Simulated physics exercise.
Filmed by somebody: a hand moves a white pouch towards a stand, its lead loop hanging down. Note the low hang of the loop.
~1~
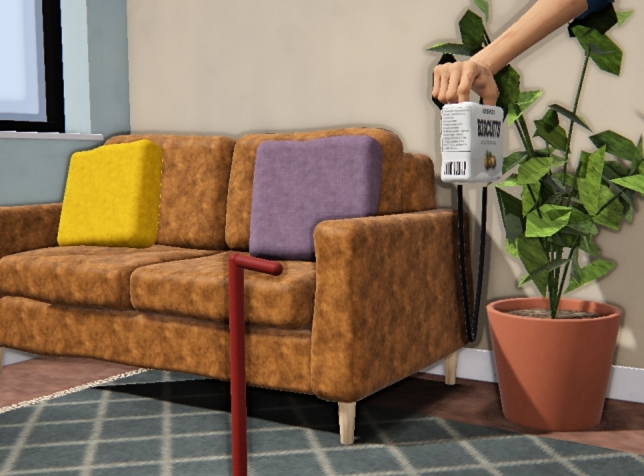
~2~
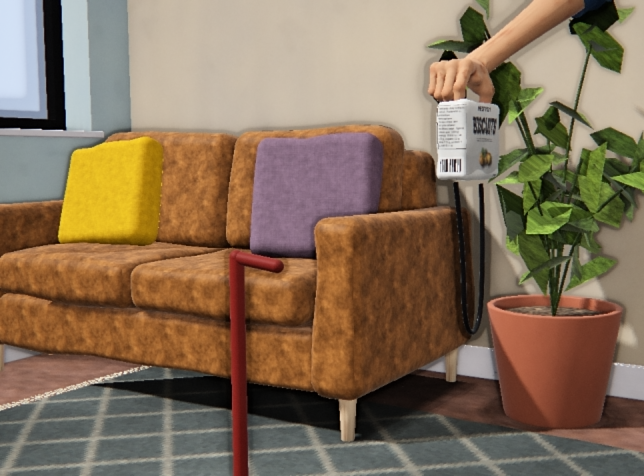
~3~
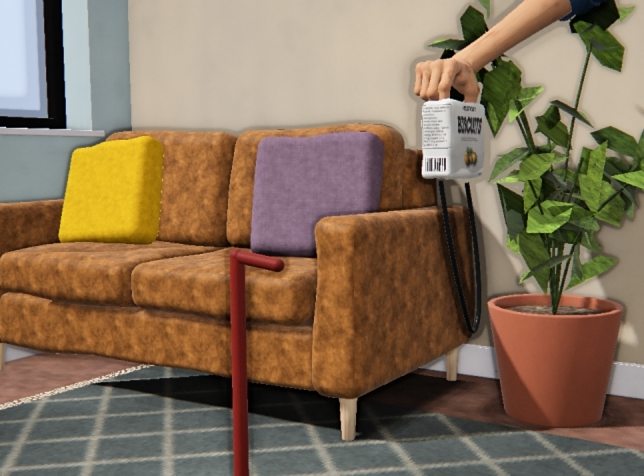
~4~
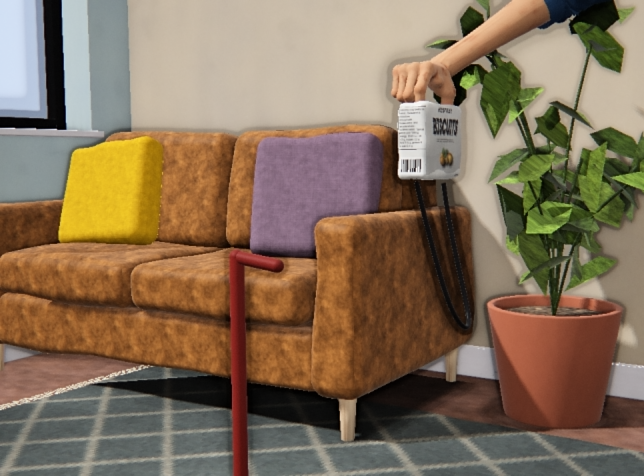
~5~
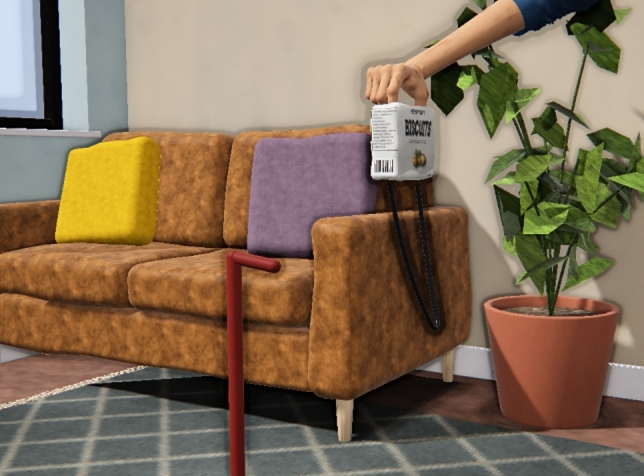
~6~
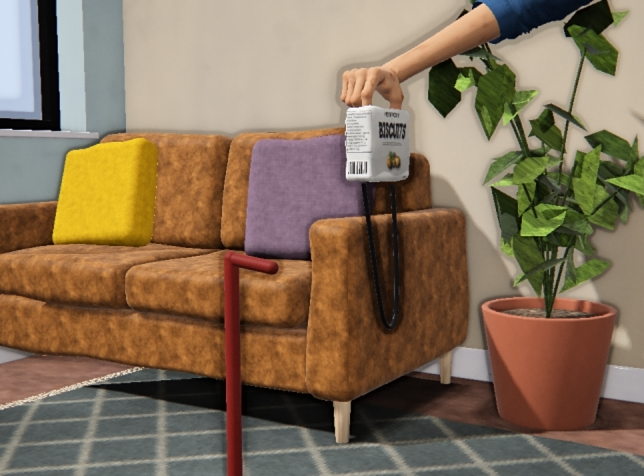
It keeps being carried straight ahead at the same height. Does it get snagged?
Yes.
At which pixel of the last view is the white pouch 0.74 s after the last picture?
You'd spot it somewhere near (252, 147) in the last picture.
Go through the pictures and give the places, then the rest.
White pouch (473, 144); hook tip (276, 269), in the first picture.
White pouch (469, 141); bottom of the loop (474, 332), in the second picture.
White pouch (455, 140), in the third picture.
White pouch (430, 142); bottom of the loop (468, 327), in the fourth picture.
White pouch (404, 143), in the fifth picture.
White pouch (379, 145); bottom of the loop (391, 327); hook tip (272, 268); hook points towards it, loop hangs below the hook, in the sixth picture.
Then, 0.22 s later than the last view, pouch nearing the post near (338, 145).
Then, 0.74 s later than the last view, pouch over the post near (252, 147).
Then, 1.22 s later than the last view, pouch past the post near (181, 148).
Finally, pouch past the post near (161, 149); loop tight round the post, hand stopped. The white pouch gets caught.
